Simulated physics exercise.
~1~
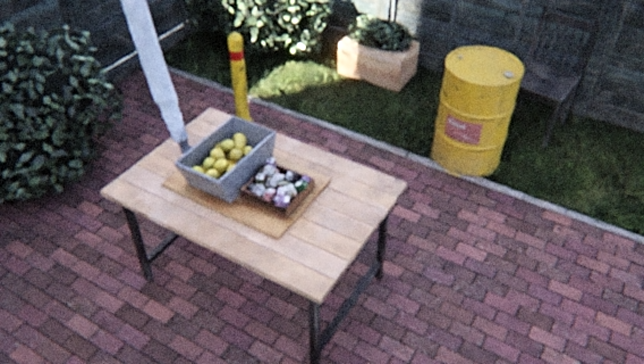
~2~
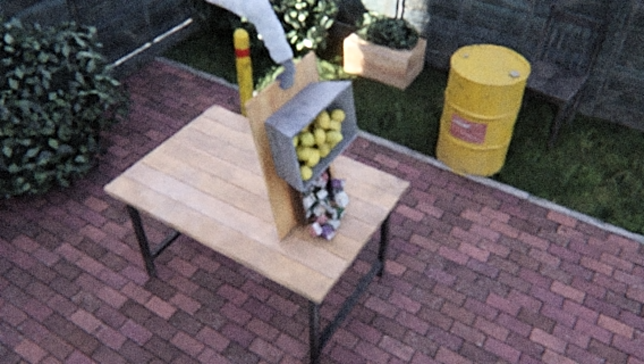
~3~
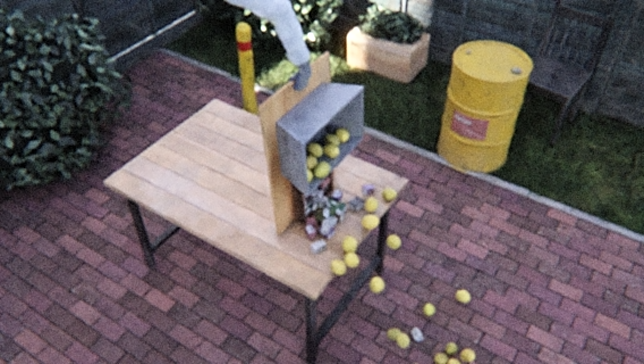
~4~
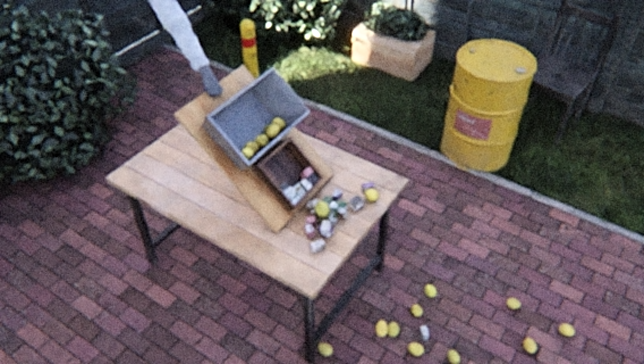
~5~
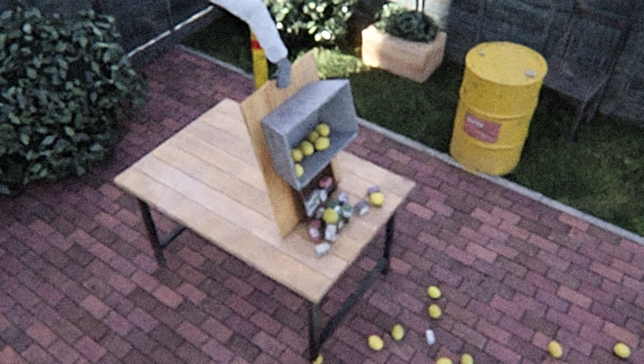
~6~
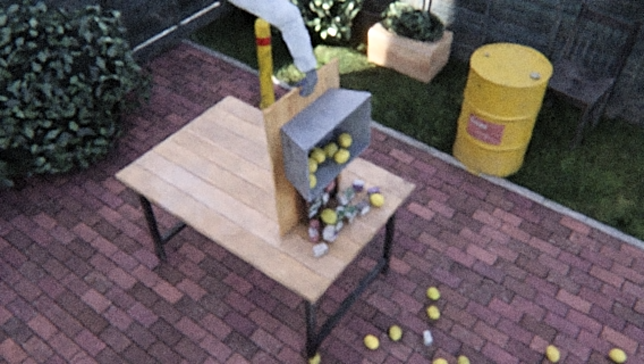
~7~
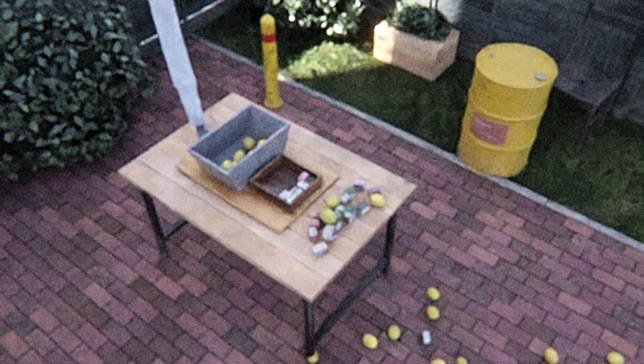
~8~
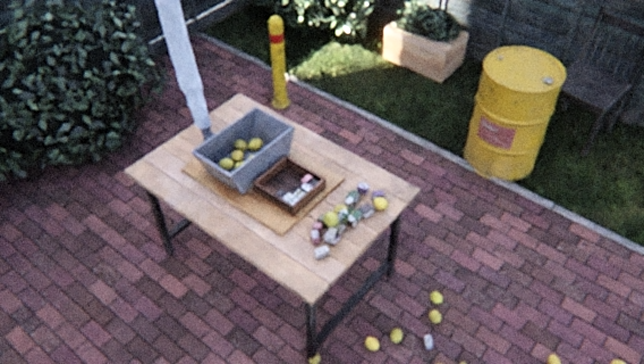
A pale robotic arm tips a board holding a grey container of lemons and a wooden container of small cartons steeply to the right, spilling many onto the table and brick paving. It partly lowers the board, raises it again, then sets it flat, leaving a few lemons and cartons inside.
